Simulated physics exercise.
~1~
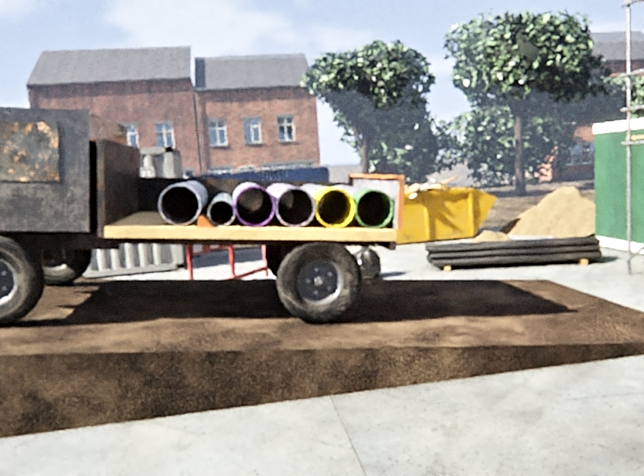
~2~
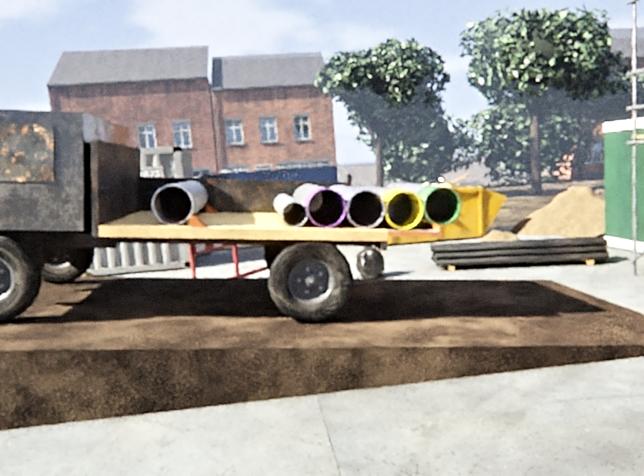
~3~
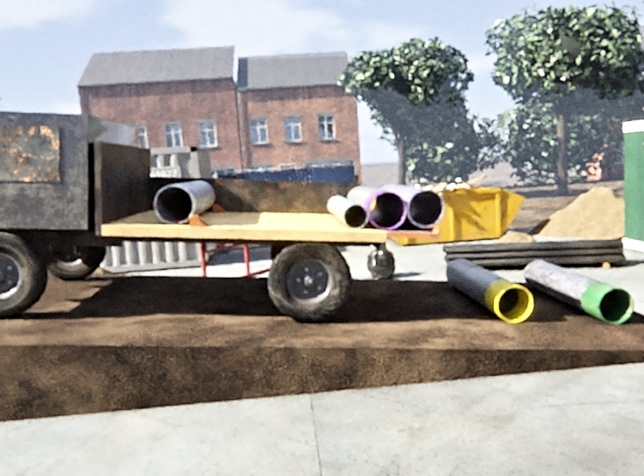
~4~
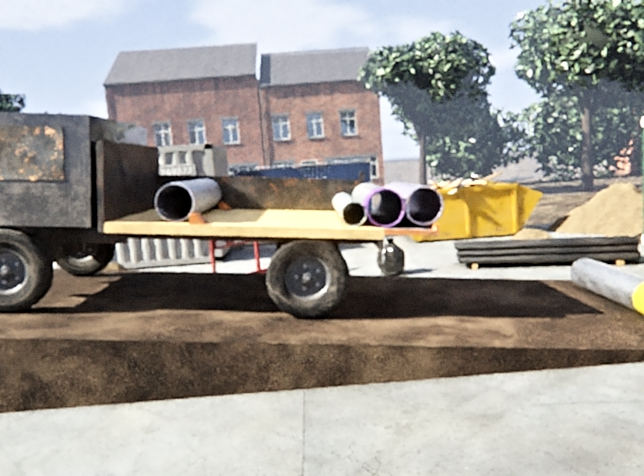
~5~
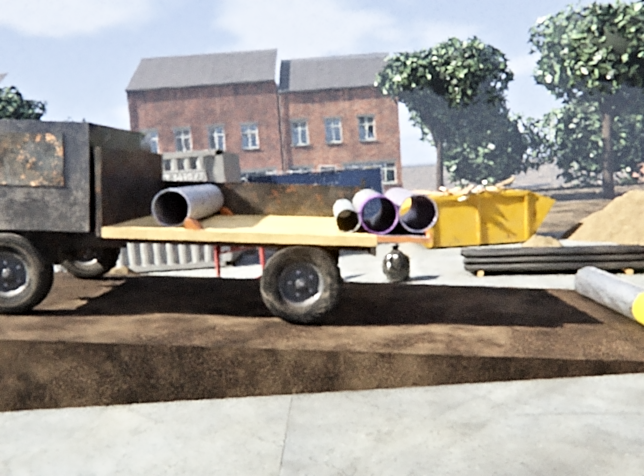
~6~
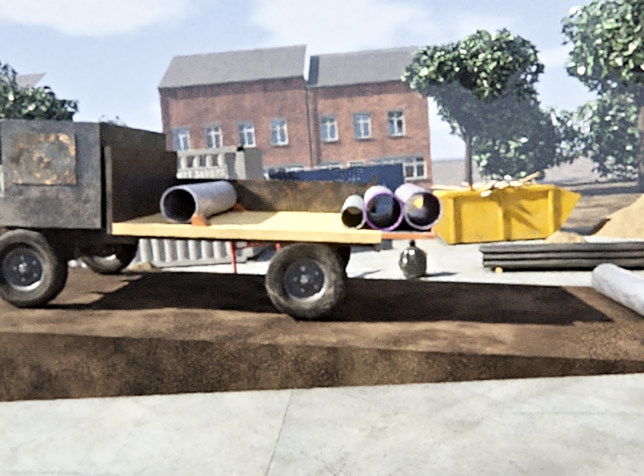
Pipes rolled right along a truck's flat bed once its tail flap dropped, and the green-ended one then the yellow-ended one fell to the ground, while two purple-ringed pipes and a smaller one stopped near the tail and another stayed behind the orange chock.
